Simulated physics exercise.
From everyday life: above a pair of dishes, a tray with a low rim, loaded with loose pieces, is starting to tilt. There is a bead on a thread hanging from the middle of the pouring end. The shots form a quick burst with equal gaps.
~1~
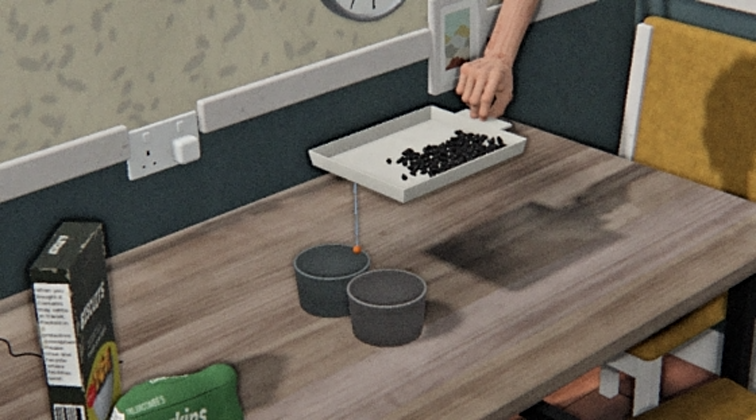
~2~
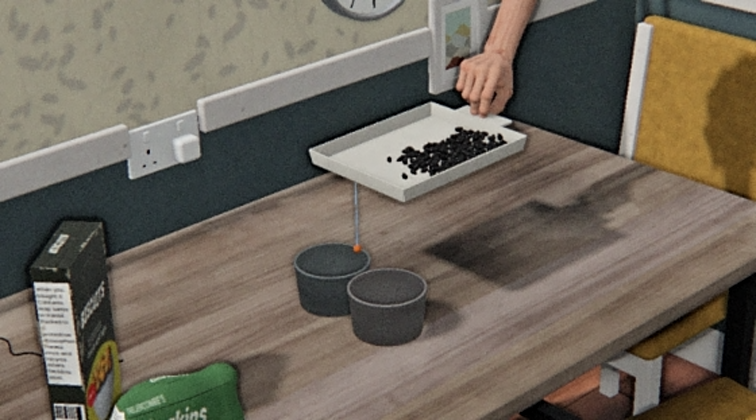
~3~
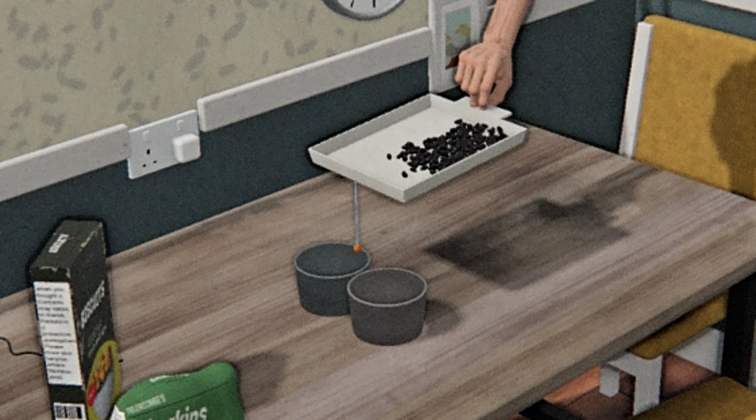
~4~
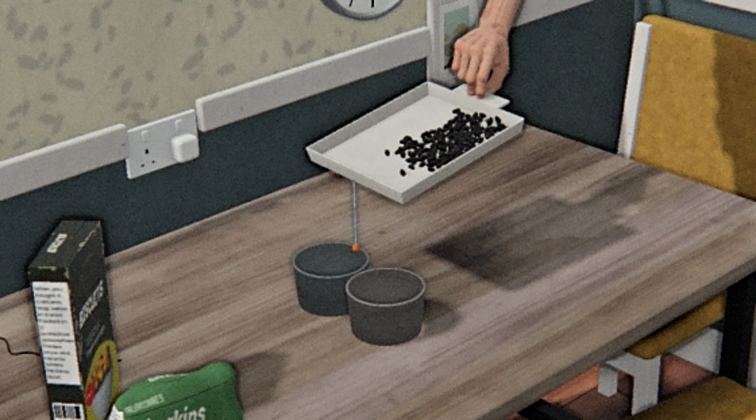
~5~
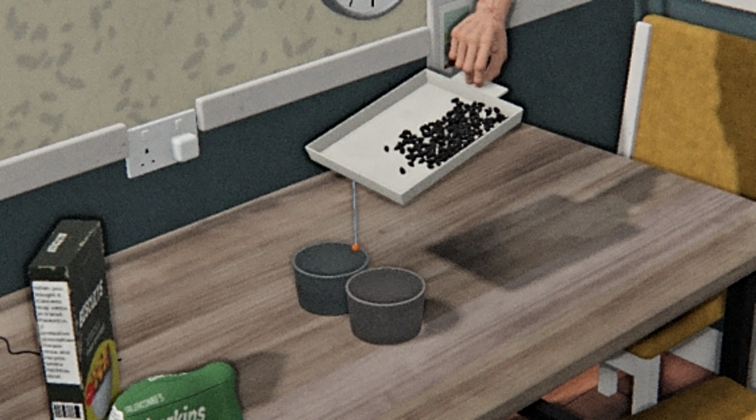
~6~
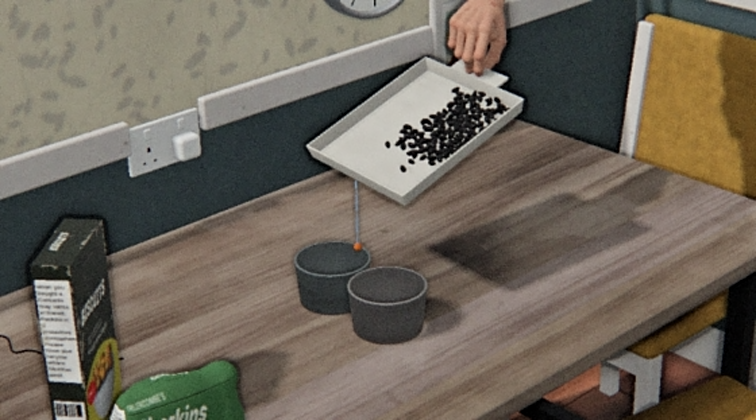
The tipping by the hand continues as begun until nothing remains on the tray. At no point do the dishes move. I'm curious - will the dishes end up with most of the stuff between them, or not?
Yes, more than half of it.
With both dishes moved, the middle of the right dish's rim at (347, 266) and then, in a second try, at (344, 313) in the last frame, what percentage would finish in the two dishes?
The first try gives 30 per cent, the second 10 per cent.
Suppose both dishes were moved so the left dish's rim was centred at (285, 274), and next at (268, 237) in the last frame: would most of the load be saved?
Placing 1: A minority of it. Placing 2: A minority of it.
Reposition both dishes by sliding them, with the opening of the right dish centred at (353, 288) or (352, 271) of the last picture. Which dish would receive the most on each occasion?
In the first try it's the one on the right, and in the second it's the one on the right.
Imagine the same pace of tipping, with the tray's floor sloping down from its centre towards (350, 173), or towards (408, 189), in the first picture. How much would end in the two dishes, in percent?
50 % and 80 %.
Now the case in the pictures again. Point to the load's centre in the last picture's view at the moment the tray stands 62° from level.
Near (393, 176).
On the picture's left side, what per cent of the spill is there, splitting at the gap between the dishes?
Around 80 per cent, give or take.
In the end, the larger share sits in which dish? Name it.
The one to the right.
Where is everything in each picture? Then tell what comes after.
Corners of the pouring end at (313, 151) and (404, 188), level; middle of the load at (458, 157), black beans; left dish at (305, 290); right dish at (359, 318); bead on its thread at (357, 250), in the first frame.
Corners of the pouring end at (313, 150) and (404, 188), level; middle of the load at (459, 155), in the second frame.
Corners of the pouring end at (313, 149) and (403, 188), tipped barely, lowest at the right corner; middle of the load at (458, 150), in the third frame.
Corners of the pouring end at (310, 148) and (401, 190), tipped a little, lowest at the right corner; middle of the load at (456, 143), in the fourth frame.
Corners of the pouring end at (309, 147) and (401, 192), tipped a little, lowest at the right corner; middle of the load at (456, 136), in the fifth frame.
Corners of the pouring end at (311, 145) and (402, 193), tipped clearly, lowest at the right corner; middle of the load at (457, 130); left dish at (305, 287); right dish at (359, 315), in the sixth frame.
Soon, tray tipped steeply; nearly all on the tray; a stray few in the right dish; a small part in the air.
A while on, tray tipped past a quarter turn; about two thirds on the tray; about a quarter in the right dish; a stray few in the left dish; a stray few outside both; a small part in the air.
Towards the end, tray tipped past a quarter turn; most in the right dish; a small part in the left dish; a small part outside both; a stray few in the air.
Finally, tray tipped past a quarter turn; most in the right dish; a small part in the left dish; a small part outside both; a stray few in the air.
